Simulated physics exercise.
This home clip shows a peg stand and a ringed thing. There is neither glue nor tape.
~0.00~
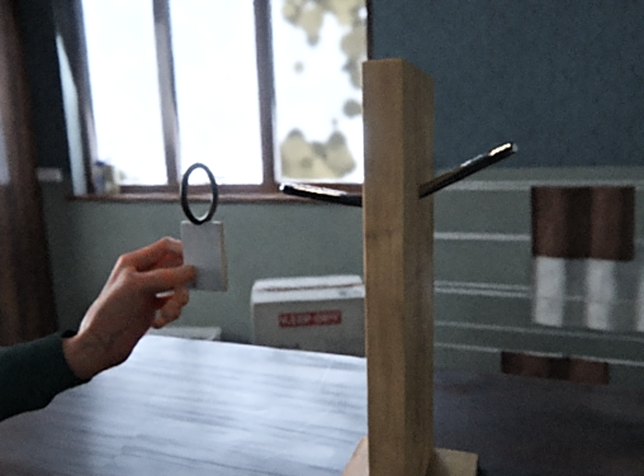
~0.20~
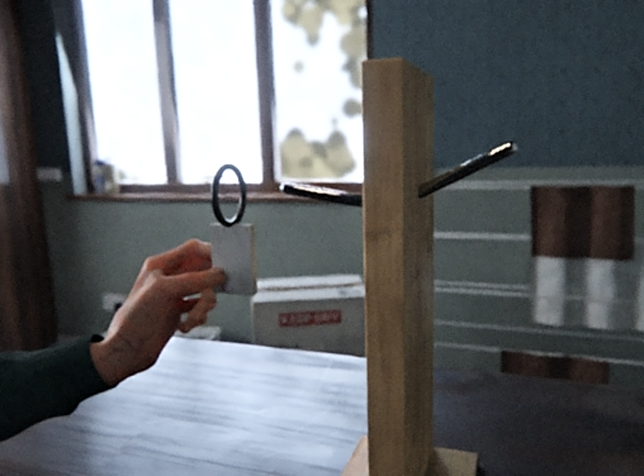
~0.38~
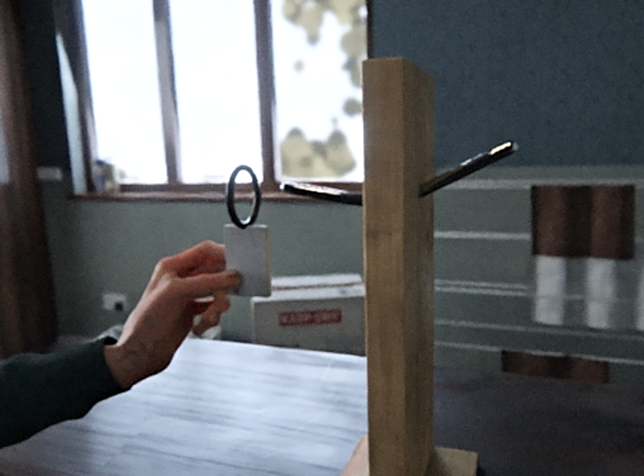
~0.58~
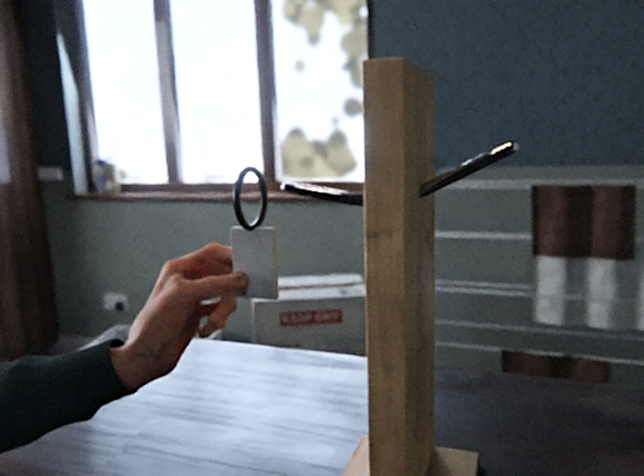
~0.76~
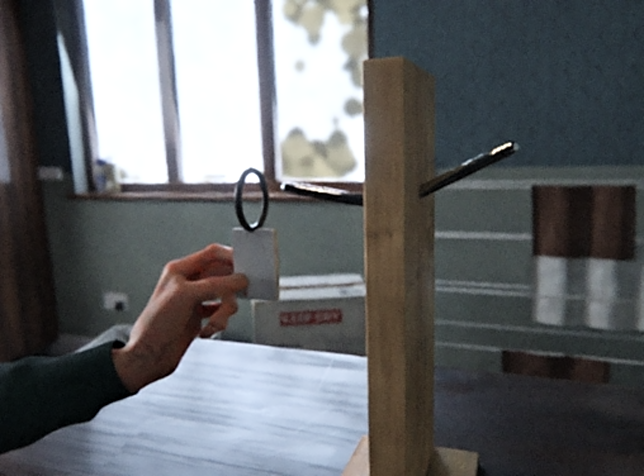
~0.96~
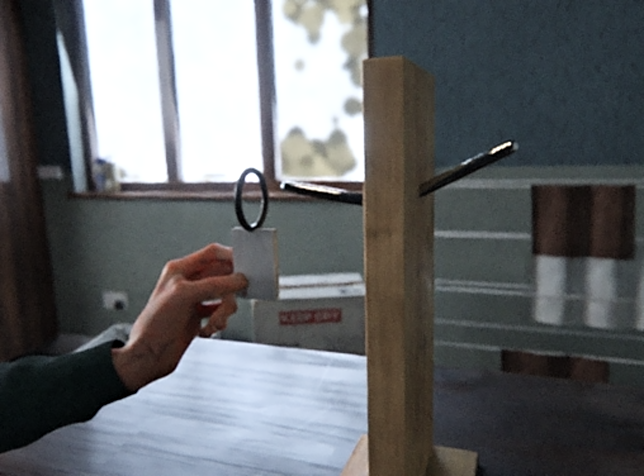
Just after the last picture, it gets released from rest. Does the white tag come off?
Yes.
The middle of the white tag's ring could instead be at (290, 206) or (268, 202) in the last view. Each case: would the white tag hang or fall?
One after the other, it stays caught and plunges.
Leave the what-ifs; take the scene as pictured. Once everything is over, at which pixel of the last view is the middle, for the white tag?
(264, 414).
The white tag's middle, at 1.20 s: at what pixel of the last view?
Around (263, 404).
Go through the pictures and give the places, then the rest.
The first frame shows still on the way; white tag (203, 227); peg stand (394, 297).
The second frame shows still on the way; white tag (232, 229); peg stand (394, 296).
The third frame shows still on the way; white tag (246, 231); peg stand (394, 296).
The fourth frame shows still on the way; white tag (253, 233); peg stand (395, 296).
The fifth frame shows still on the way; white tag (255, 234); peg stand (395, 296).
The sixth frame shows in place, still held; white tag (254, 234); peg stand (394, 295).
Around 1.10 s, white tag travelled about its own width near (257, 278).
Around 1.20 s, white tag in the air near (263, 404).
Finally (2.0 s), the white tag drops to the table, near (264, 414).
